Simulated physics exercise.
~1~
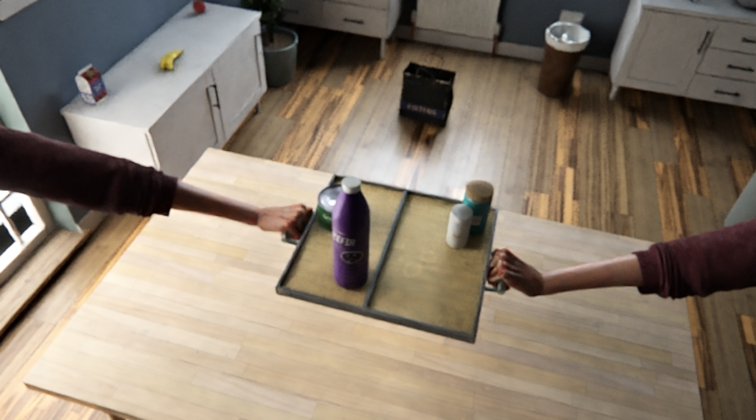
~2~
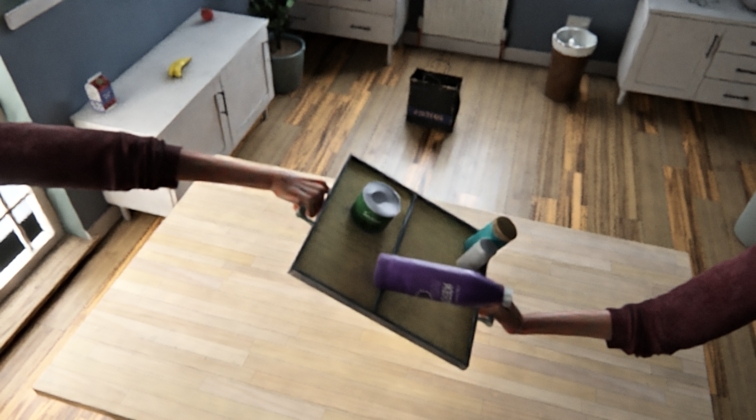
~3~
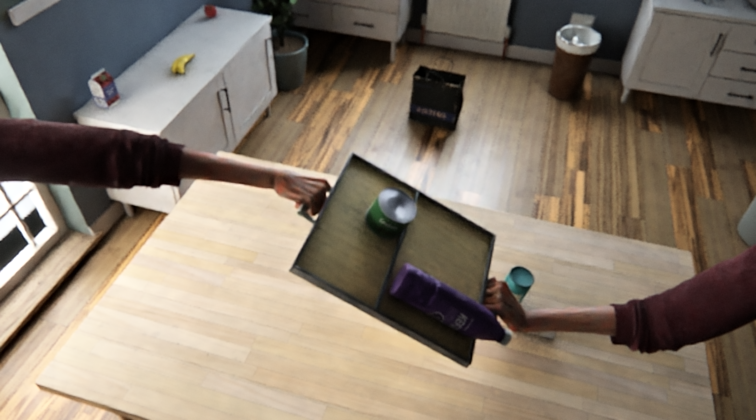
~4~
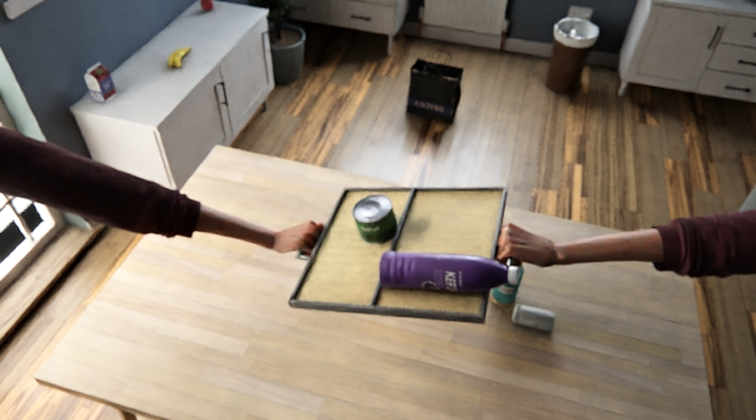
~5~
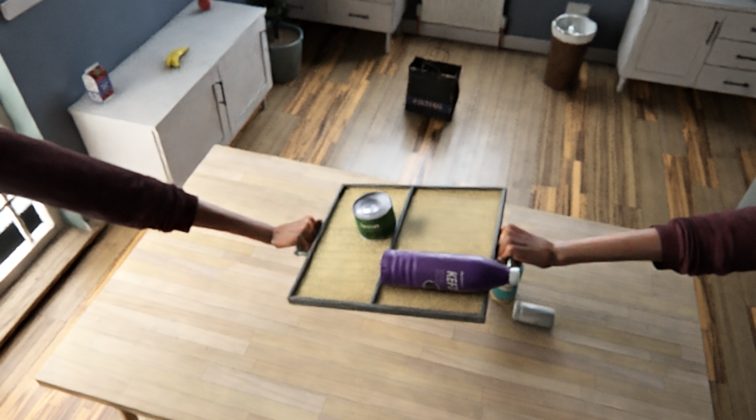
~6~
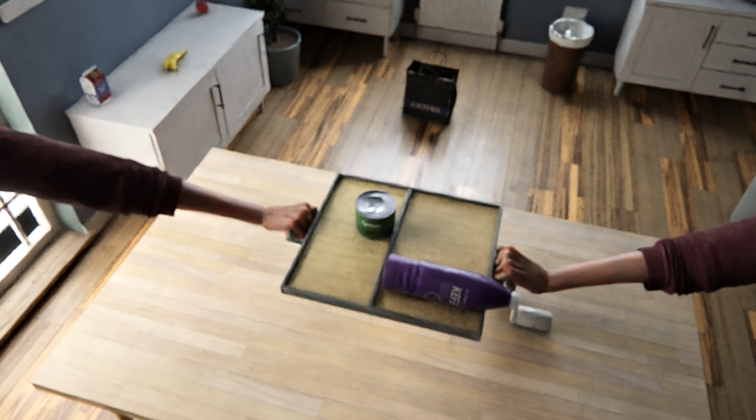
A tilting tray topples a purple bottle, drops two small containers, and levels out.
